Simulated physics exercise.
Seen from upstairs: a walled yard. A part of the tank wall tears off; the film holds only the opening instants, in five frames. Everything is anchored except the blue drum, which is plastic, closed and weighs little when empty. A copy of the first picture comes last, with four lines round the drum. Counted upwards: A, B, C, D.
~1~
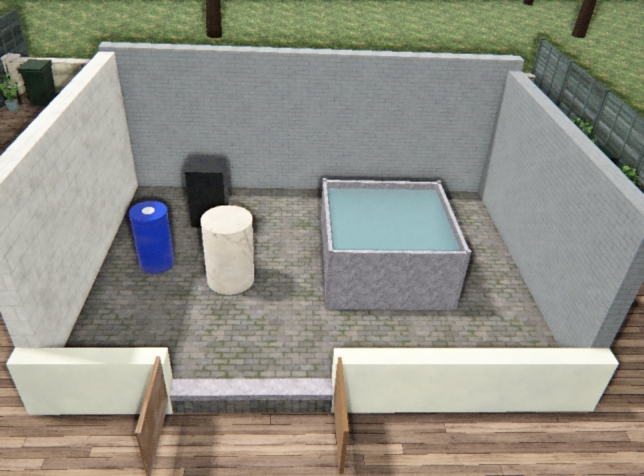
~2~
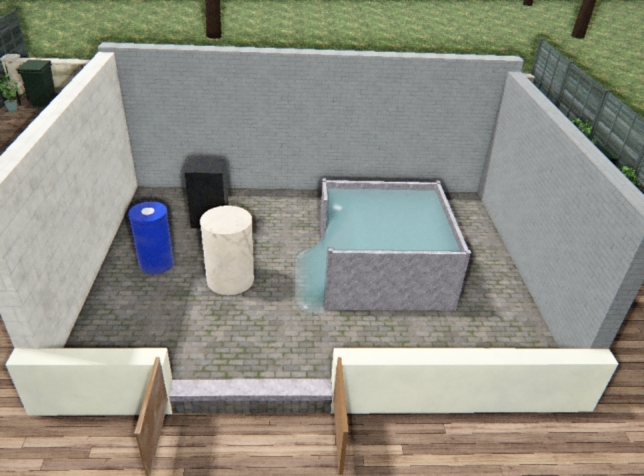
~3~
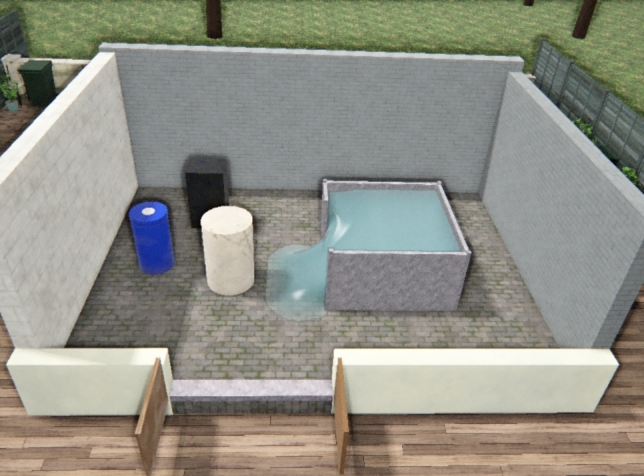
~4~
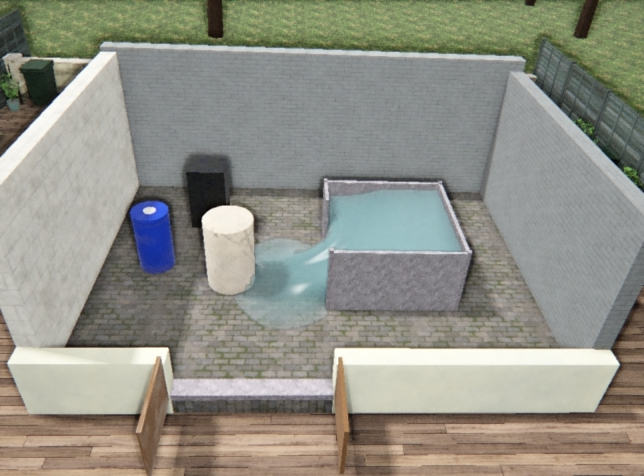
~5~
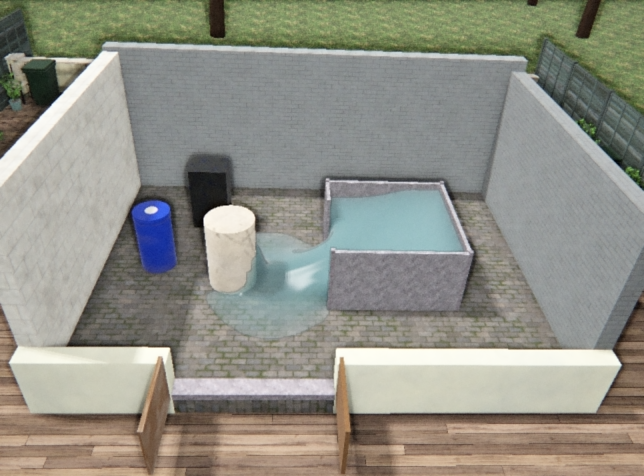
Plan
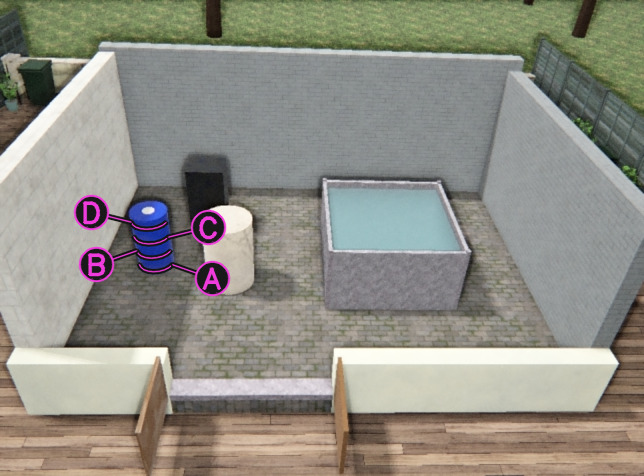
Water poured out through the left side of a full, square stone tank in a walled yard, spreading across the paving around the base of a cream cylinder, while the blue drum stood still.
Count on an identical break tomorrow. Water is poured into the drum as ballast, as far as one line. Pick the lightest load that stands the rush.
Take C.
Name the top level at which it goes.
The answer is B.
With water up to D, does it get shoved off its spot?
No, that is safe.
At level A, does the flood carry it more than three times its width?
Yes, clearly.
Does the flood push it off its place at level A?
Yes.
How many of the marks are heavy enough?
Two.
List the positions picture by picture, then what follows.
Lid of the blue drum at (148, 211); tank full, its middle at (390, 218); open gate at (252, 351), in the first picture.
In the second picture, 2 % of the ground under water, its edge towards the drum at (303, 262).
In the third picture, 5 % of the ground under water, its edge towards the drum at (275, 266).
In the fourth picture, 8 % of the ground under water, its edge towards the drum at (246, 303).
Lid of the blue drum at (151, 211); 11 % of the ground under water, its edge towards the drum at (221, 295), in the fifth picture.
In magenta, A at (153, 271); B at (151, 258); C at (148, 243); D at (145, 229); from the bottom up A, B, C, D.
If A is chosen, it is pushed about 9 times its own width away.
If B is chosen, it is pushed about half its own width away.
If C is chosen, it shifts by a finger or two and stays.
If D is chosen, it does not move.
